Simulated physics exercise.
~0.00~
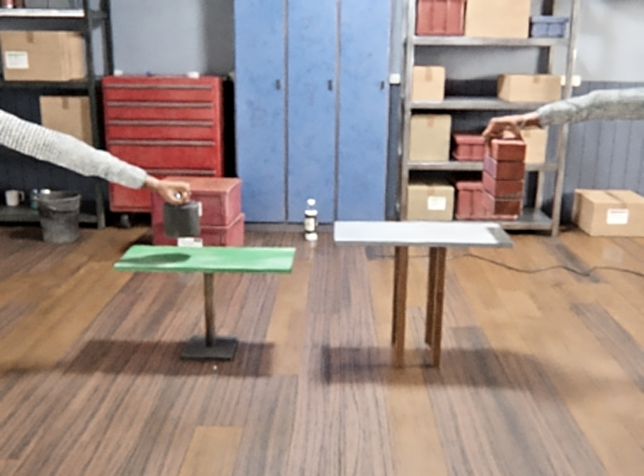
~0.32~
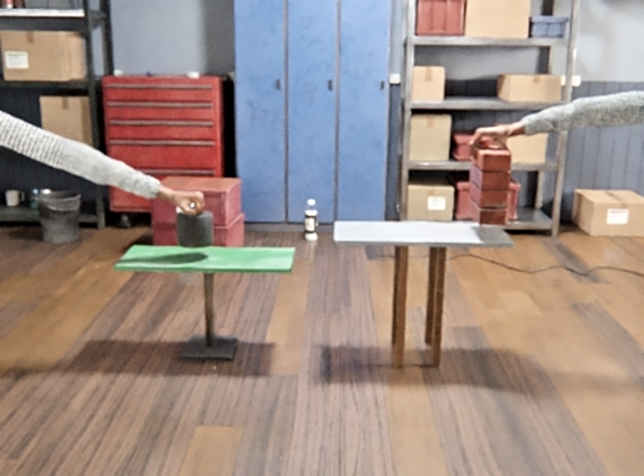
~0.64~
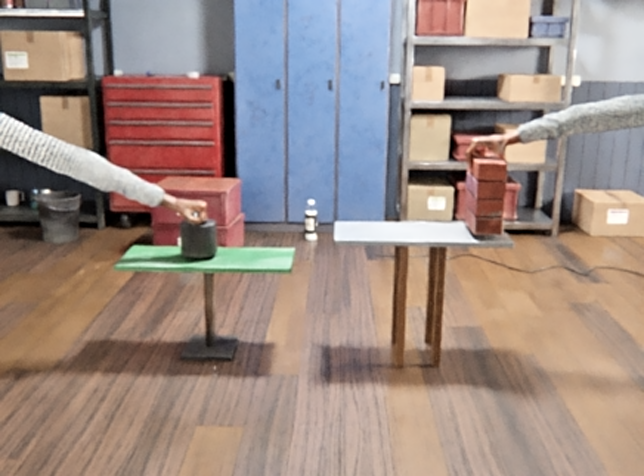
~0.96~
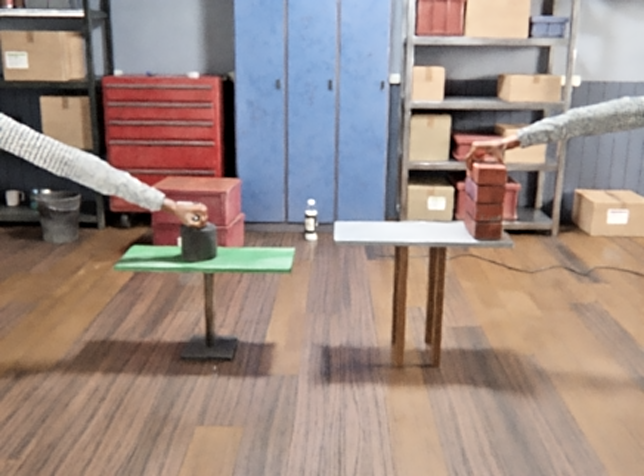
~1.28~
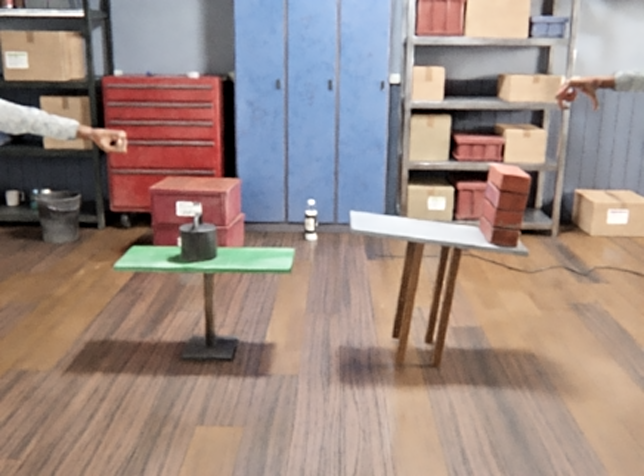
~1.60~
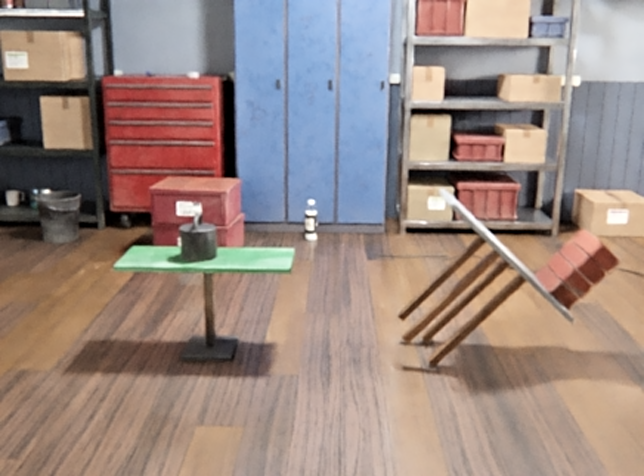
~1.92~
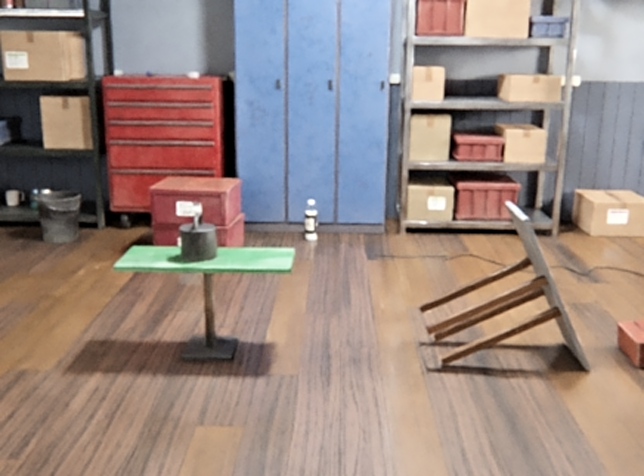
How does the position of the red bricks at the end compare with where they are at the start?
At the start the red bricks are held in a hand above the right end of the grey stand. By the end they are down low at the far right edge of the view, off the tipped stand.
In a workshop with blue lockers, a red tool chest and loaded shelves, a green stand and a grey-topped stand with wooden legs sit apart on the plank floor. A hand from the left lowers a dark cylindrical object onto the green top, while a hand from the right sets a stack of red bricks on the right end of the grey one. Both hands let go and draw back. The grey stand tips to the right, and the bricks go down with it and off toward the right edge. It ends tipped over, while the green stand stays upright with its dark object on top.
